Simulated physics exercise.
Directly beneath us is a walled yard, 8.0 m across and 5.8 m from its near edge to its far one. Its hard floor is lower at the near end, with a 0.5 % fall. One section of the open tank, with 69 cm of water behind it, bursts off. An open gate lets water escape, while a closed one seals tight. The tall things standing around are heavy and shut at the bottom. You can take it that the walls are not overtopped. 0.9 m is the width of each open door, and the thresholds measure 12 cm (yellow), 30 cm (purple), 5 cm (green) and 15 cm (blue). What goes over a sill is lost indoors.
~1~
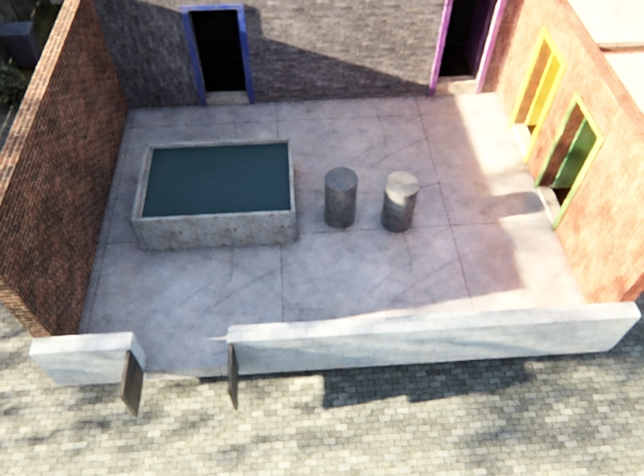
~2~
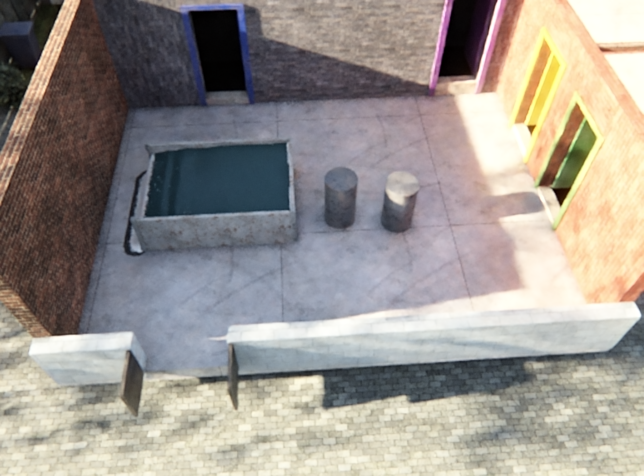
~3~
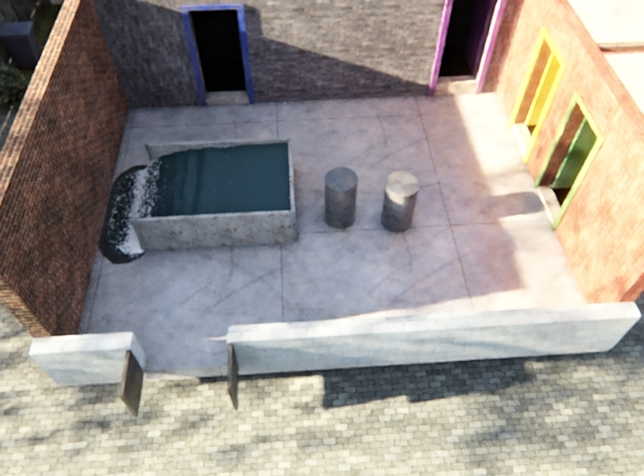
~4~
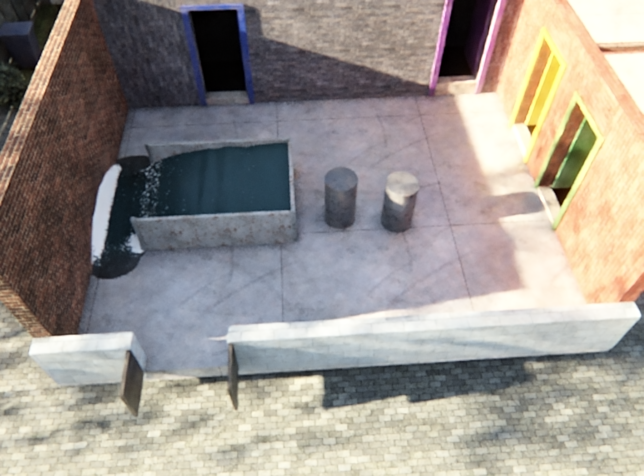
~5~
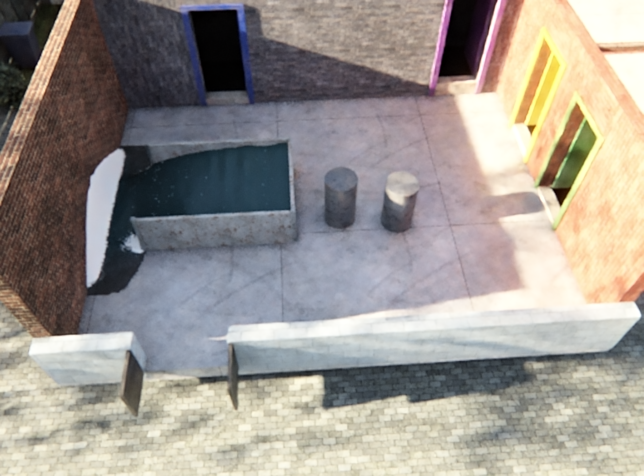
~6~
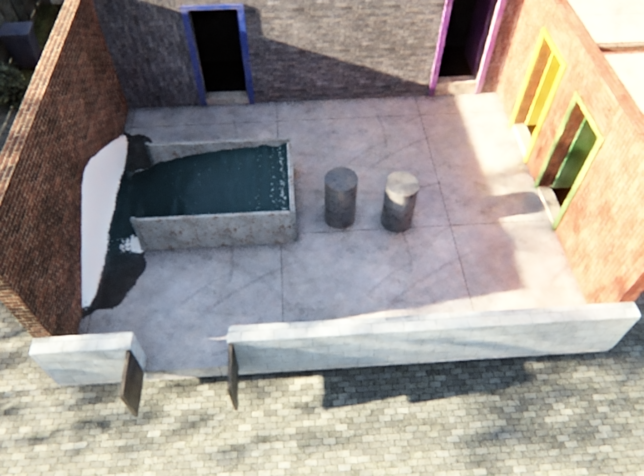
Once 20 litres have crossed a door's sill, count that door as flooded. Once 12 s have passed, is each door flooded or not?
At that moment the yellow door is not flooded, the purple door is not flooded, the green door is flooded, the blue door is not flooded.
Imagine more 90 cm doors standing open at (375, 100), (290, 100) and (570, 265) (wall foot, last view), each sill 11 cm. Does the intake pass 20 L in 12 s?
Per doorway, in order: Insufficient / insufficient / insufficient.
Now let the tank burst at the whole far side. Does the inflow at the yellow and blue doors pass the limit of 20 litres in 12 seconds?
Lab note: Vs limit, yellow door inside limit; blue door limit exceeded.
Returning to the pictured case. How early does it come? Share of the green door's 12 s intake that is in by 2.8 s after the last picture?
About 0 per cent.
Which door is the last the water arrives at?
Door: Green.
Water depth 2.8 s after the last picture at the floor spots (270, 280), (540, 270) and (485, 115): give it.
About 3, 0 and 0 cm respectively.
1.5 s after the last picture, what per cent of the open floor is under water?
20 %.
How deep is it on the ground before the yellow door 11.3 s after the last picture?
About 7.5 cm.
Then, 0.7 s after the last picture water covers 15 % of the floor and is deepest (51 cm) near (115, 219); yellow door not reached, purple door not reached, green door not reached, blue door not reached.
Then, 1.5 s after the last picture water covers 20 % of the floor and is deepest (44 cm) near (73, 360); yellow door not reached, purple door not reached, green door not reached, blue door 13 cm at the sill, 0 L in.
Then, 2.8 s after the last picture water covers 50 % of the floor and is deepest (30 cm) near (75, 349); yellow door not reached, purple door not reached, green door not reached, blue door 13 cm at the sill, 0 L in.
Then, 6.3 s after the last picture water covers 95 % of the floor and is deepest (16 cm) near (73, 360); yellow door 9 cm at the sill, 0 L in, purple door 4 cm at the sill, 0 L in, green door 12 cm at the sill, 21 L in, blue door 6 cm at the sill, 1 L in.
Then, 11.3 s after the last picture water covers 100 % of the floor and is deepest (10 cm) near (584, 329); yellow door 7 cm at the sill, 0 L in, purple door 7 cm at the sill, 0 L in, green door 7 cm at the sill, 71 L in, blue door 3 cm at the sill, 1 L in.
